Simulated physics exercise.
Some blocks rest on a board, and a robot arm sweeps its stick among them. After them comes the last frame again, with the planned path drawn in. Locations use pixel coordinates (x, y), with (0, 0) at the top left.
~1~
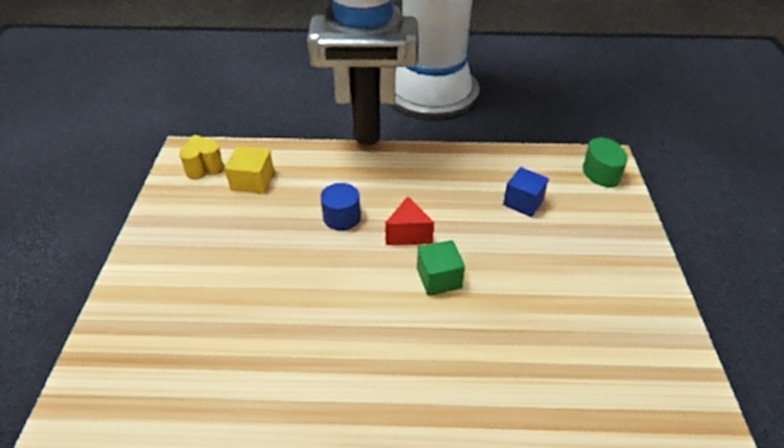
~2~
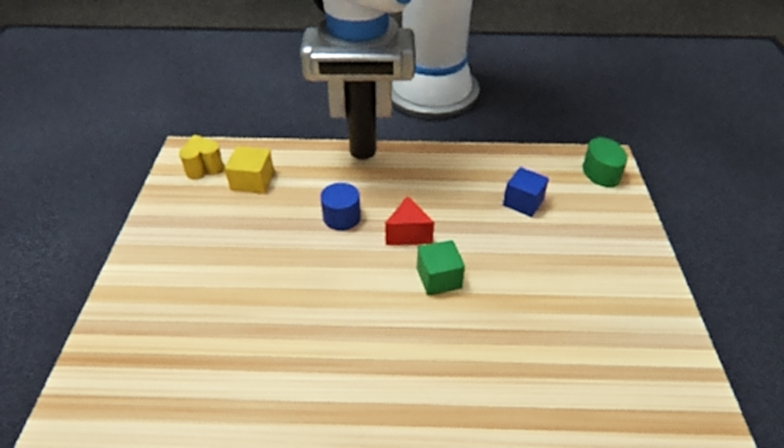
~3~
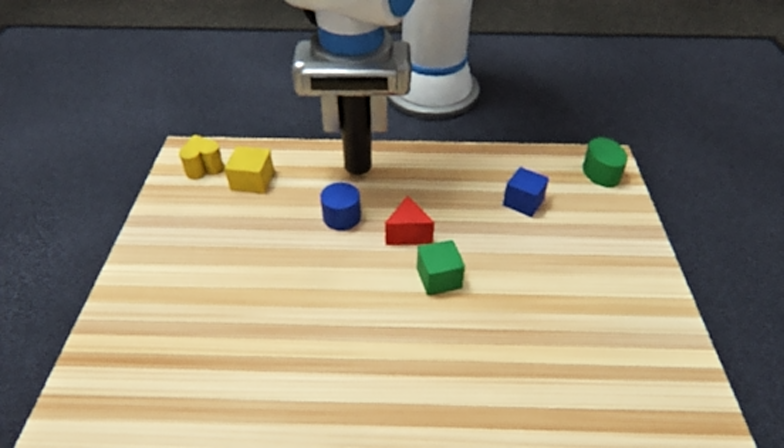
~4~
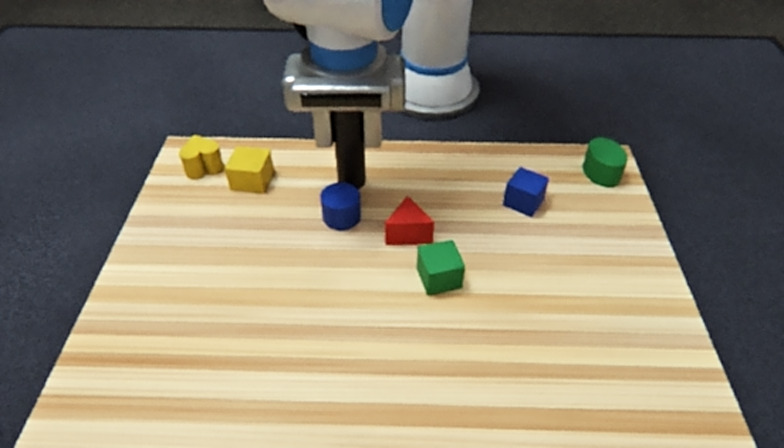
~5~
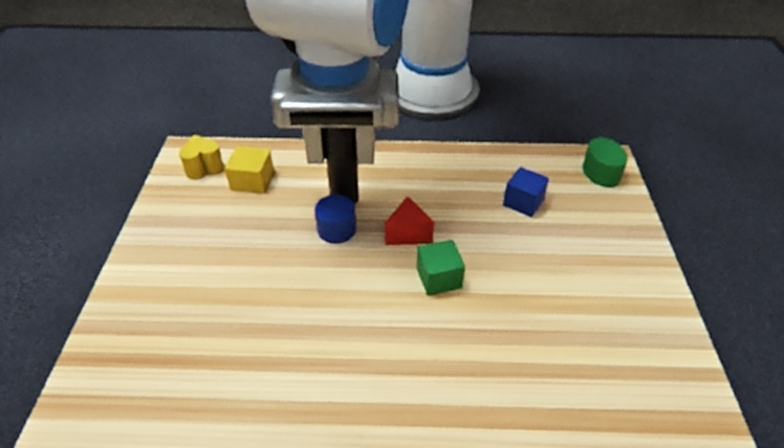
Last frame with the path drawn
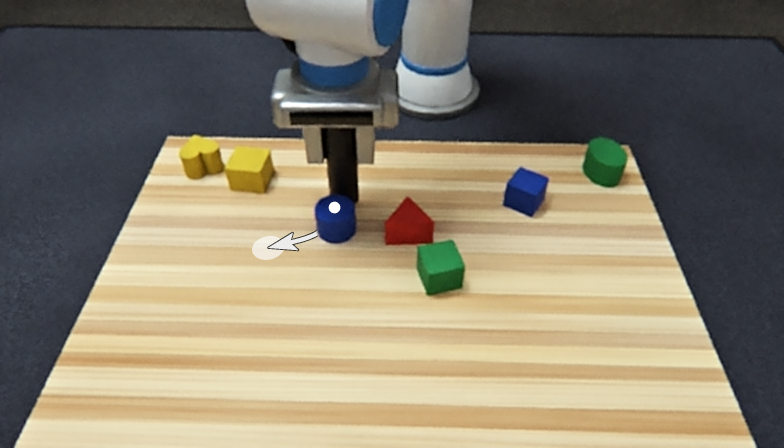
Robot arm lowering its black stick toward a blue cylinder on a striped wooden board and nudging it slightly toward the viewer.
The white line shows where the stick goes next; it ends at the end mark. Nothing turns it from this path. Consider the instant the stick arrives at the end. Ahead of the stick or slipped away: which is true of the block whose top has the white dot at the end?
By the time the path ends, the block whose top has the white dot has slid off to the side or behind.
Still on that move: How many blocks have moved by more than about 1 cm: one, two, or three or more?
I'd say just one block gets shifted by more than about 1 cm.
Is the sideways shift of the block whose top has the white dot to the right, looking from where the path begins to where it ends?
Going by the path, no.
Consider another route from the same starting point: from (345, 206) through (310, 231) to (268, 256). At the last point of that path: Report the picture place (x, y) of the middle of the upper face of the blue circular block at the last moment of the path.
Final place: (321, 235).
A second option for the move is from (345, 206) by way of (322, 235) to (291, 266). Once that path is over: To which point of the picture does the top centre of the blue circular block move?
Pixel (315, 263).
The drawn path runs from (345, 206) via (328, 225) and (301, 240), ending at (268, 248); the dot is on the blue circular block.
What follows on the original path. One third of the way, stick at (327, 217); blue circular block at (324, 229).
Two thirds of the way, stick at (299, 232); blue circular block at (319, 240).
At the end, stick at (267, 240); blue circular block at (319, 240); red three-sided block not moved.
